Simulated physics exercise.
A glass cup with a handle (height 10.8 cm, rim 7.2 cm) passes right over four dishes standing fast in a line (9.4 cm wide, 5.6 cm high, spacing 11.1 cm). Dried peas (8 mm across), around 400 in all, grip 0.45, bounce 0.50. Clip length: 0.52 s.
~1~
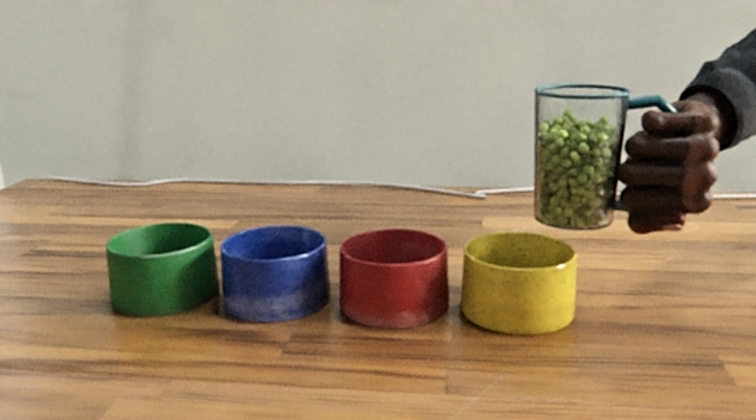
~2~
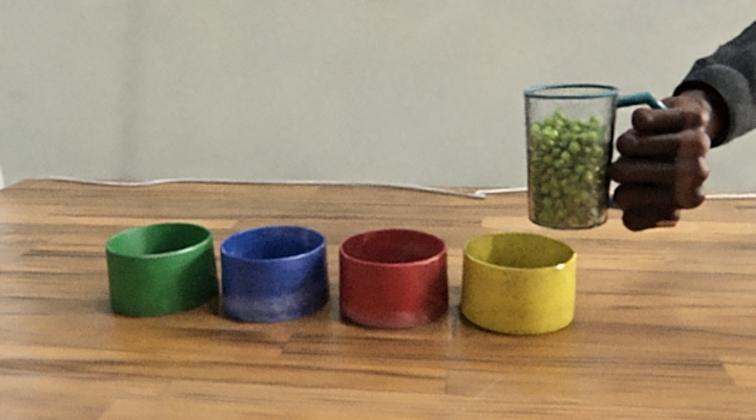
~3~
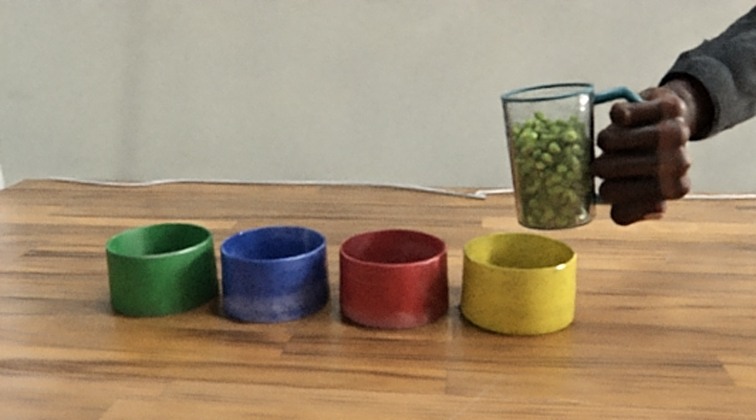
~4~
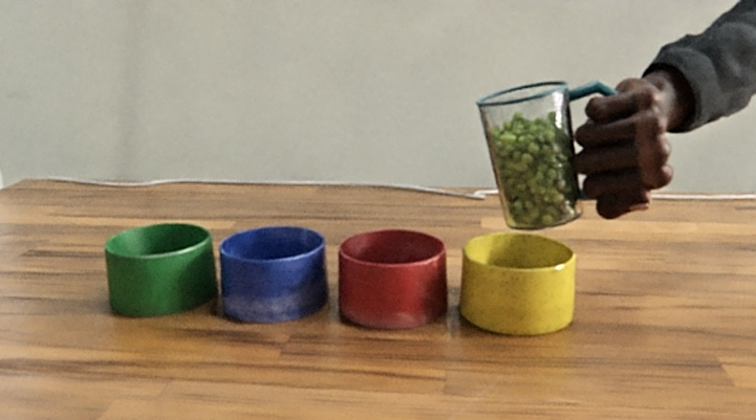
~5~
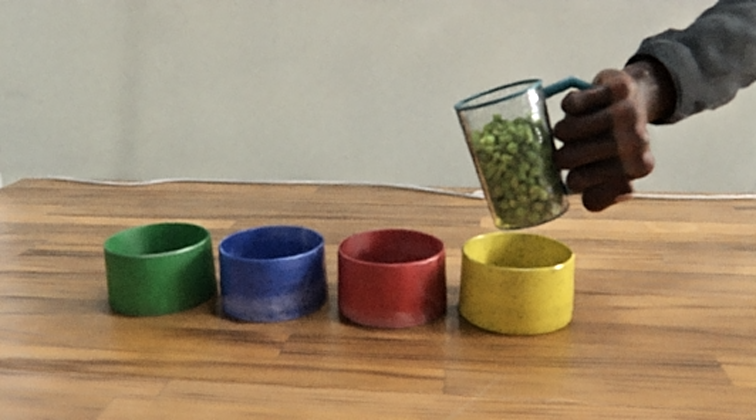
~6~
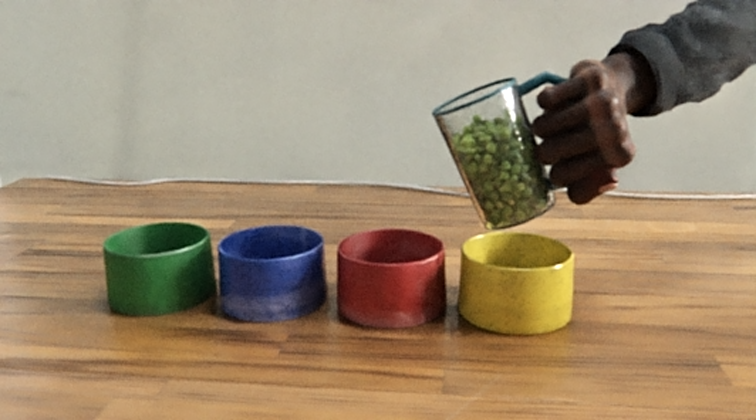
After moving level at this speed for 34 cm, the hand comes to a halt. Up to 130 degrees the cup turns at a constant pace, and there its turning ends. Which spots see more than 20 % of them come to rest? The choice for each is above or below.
My prediction: Red: Within a fifth; blue: Within a fifth; green: Beyond a fifth; yellow: Within a fifth; counter: Within a fifth.
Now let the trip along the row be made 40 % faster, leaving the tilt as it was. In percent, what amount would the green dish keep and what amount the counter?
Shares: Green 100, counter 0.
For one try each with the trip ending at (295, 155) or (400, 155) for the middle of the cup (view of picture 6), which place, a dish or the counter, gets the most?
Most lands at blue on the first run and at counter on the second.
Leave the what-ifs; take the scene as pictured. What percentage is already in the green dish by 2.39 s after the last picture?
About 95 per cent by then.
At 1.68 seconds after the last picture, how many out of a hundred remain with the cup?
It comes to about 80 percent.
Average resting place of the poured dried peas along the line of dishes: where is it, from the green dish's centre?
Roughly 1 cm away, on the smaller-x side.
Then, 1.01 s after the last picture, tilt 72 degrees; cup holds 100 %.
Then, 1.68 s after the last picture, tilt 106 degrees; cup holds 80 %, green 20 %.
Then, 2.39 s after the last picture, tilt 130 degrees; cup holds 0 %, green 95 %.
In the end, red 0 %, blue 0 %, green 95 %, yellow 0 %, counter 5 %.
